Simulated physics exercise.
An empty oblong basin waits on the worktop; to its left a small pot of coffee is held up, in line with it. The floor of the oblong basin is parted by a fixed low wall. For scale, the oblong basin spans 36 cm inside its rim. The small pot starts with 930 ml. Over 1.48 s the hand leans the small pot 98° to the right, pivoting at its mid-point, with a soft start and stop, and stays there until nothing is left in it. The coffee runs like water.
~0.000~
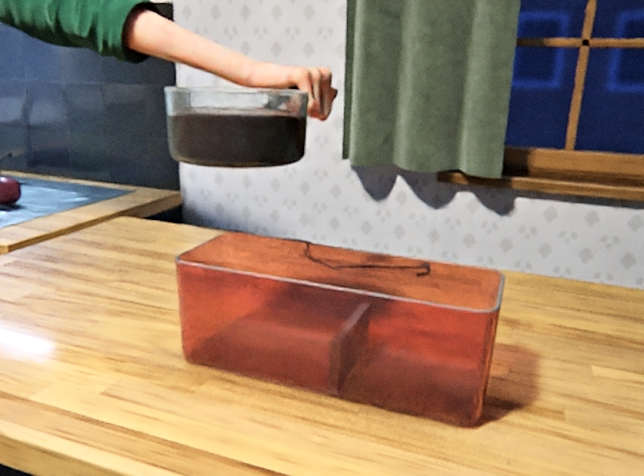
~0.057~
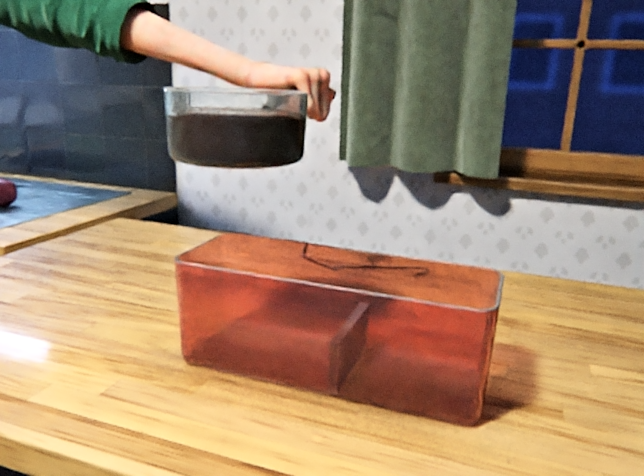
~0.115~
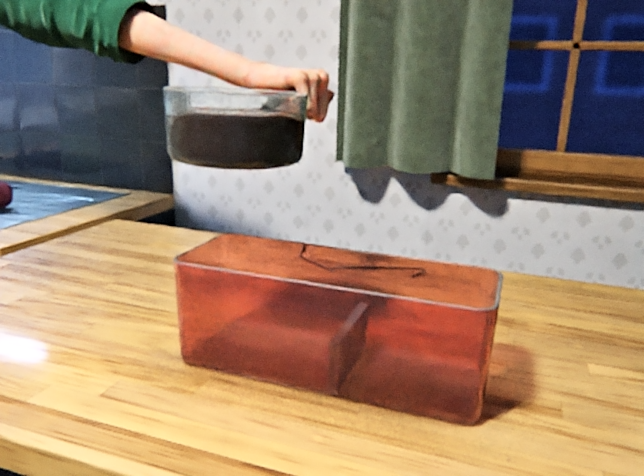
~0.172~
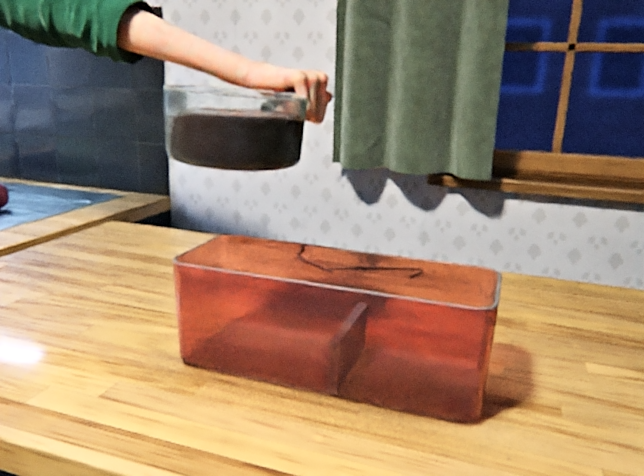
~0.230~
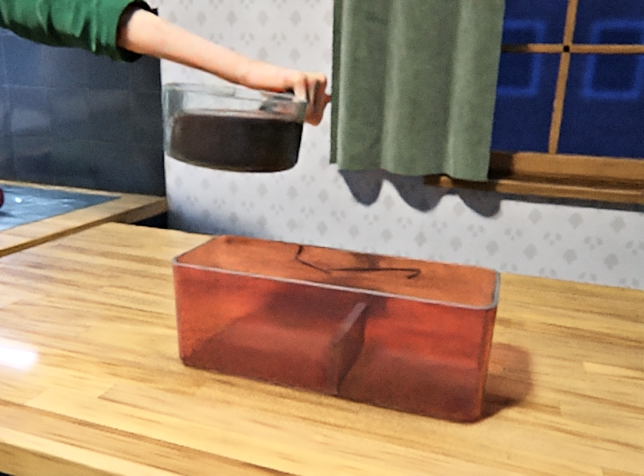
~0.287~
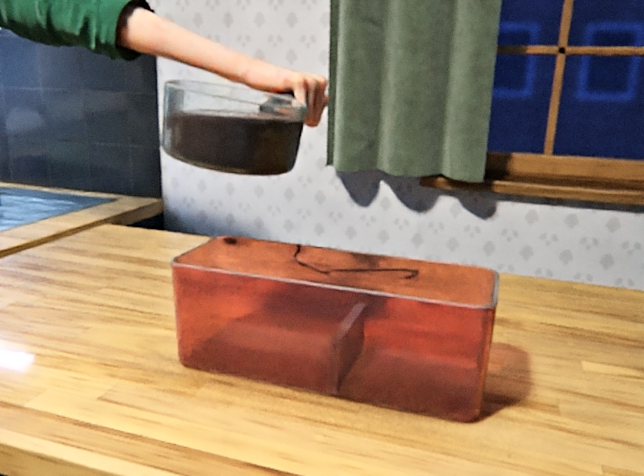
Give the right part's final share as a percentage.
Roughly 51 per cent is past the wall.
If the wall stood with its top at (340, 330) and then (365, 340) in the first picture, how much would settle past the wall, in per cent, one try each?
First 65, then 40 per cent.
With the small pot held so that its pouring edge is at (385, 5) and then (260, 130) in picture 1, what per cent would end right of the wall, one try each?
First 90, then 0 per cent.
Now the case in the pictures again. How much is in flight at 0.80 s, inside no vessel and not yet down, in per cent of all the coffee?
Some 24 per cent.
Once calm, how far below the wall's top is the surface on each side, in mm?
Left about 42 mm, right about 36 mm.
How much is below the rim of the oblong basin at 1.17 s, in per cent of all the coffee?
Some 70 per cent.
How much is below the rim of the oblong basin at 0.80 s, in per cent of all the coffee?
Some 6 per cent.
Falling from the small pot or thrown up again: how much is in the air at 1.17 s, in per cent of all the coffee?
About 12 per cent.
By 0.80 s the tilt is 55° and 71 per cent is still to pour, 3 is left of the wall and 2 right of it.
By 1.17 s the tilt is 88° and 18 per cent is still to pour, 21 is left of the wall and 50 right of it.
By 1.56 s the tilt is 98° and 2 per cent is still to pour, 45 is left of the wall and 50 right of it.
By 1.98 s the tilt is 98° and 0 per cent is still to pour, 49 is left of the wall and 51 right of it.
At rest 49 per cent lies left of the wall, 51 right of it and 0 outside.
